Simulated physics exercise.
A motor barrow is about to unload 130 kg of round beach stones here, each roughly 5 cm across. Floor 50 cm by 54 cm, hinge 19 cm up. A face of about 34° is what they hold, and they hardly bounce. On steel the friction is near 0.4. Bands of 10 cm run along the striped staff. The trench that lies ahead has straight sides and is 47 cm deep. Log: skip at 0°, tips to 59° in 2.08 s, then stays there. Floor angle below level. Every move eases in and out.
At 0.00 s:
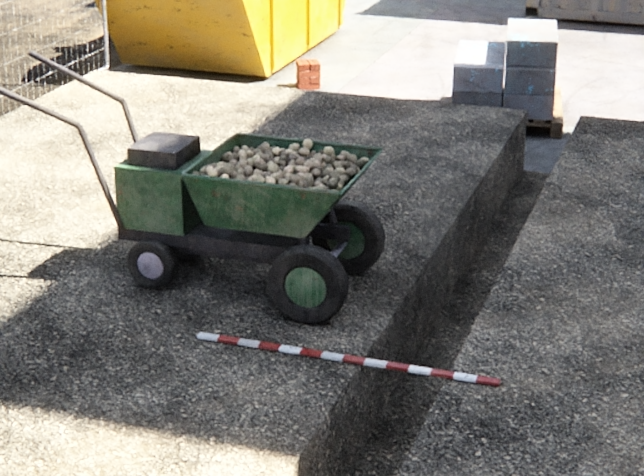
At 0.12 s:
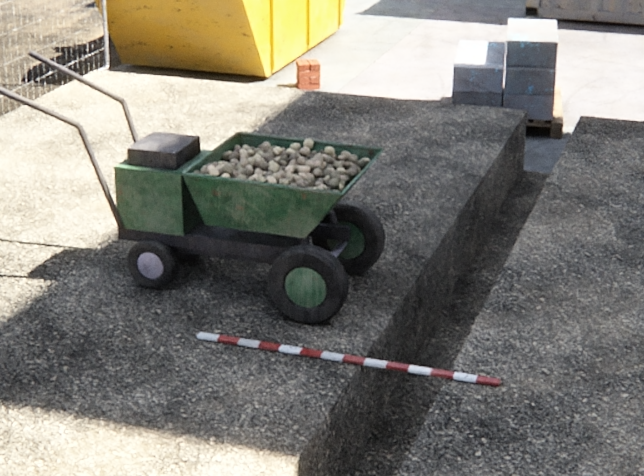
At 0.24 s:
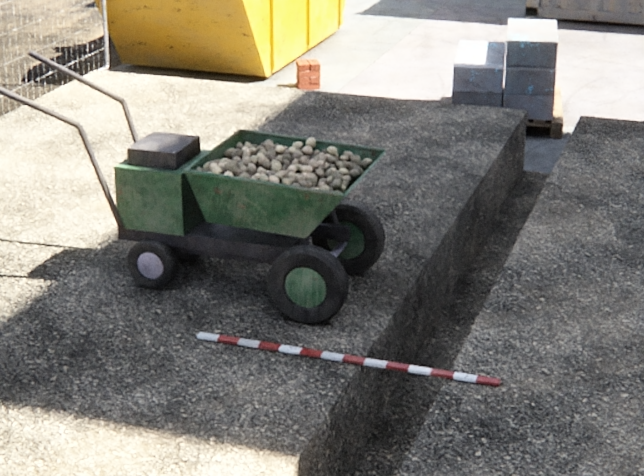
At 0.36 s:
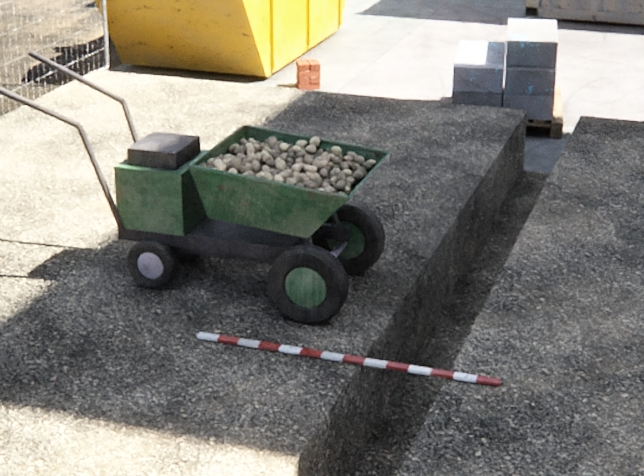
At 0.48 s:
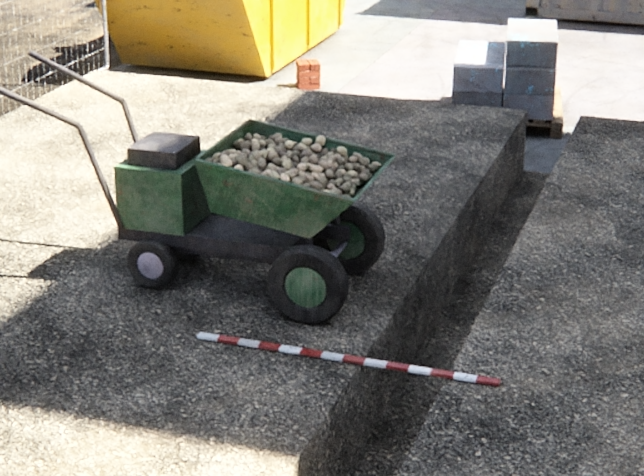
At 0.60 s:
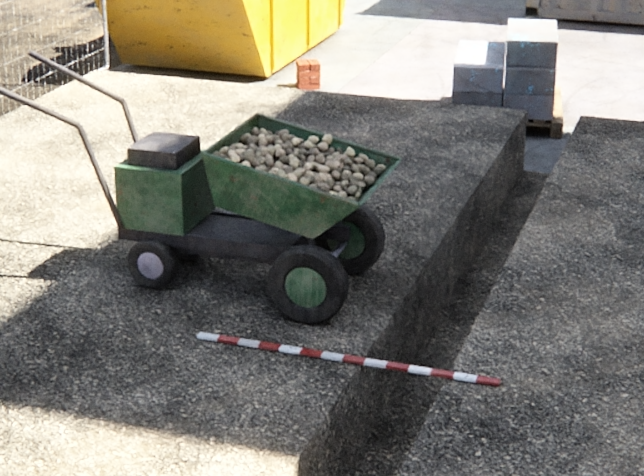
Green motor barrow standing beside a trench, its skip of rounded stones slowly tilting forward to the right, wheels staying still.
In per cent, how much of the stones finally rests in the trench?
Roughly 74 per cent of them.
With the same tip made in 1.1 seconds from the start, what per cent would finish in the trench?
About 65 percent, I'd say.
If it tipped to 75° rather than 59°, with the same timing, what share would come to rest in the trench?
I'd guess some 80 in a hundred.
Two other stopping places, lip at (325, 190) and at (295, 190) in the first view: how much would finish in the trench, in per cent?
Around 85% for the first place and 85% for the second.
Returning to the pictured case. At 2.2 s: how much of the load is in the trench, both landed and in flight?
Around 30 per cent of it.
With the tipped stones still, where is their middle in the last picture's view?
The middle should be near (447, 385).
After 1.6 s the floor is at 50°; 100 % in the skip; the foremost stones are at (433, 222).
After 2.2 s the floor is at 59°; 63 % in the skip, 31 % in the trench, 6 % past the trench; the foremost stones are at (540, 322).
After 2.5 s the floor is at 59°; 42 % in the skip, 47 % in the trench, 11 % past the trench; the foremost stones are at (586, 346).
After 4.5 s the floor is at 59°; 14 % in the skip, 74 % in the trench, 12 % past the trench; the foremost stones are at (618, 347).
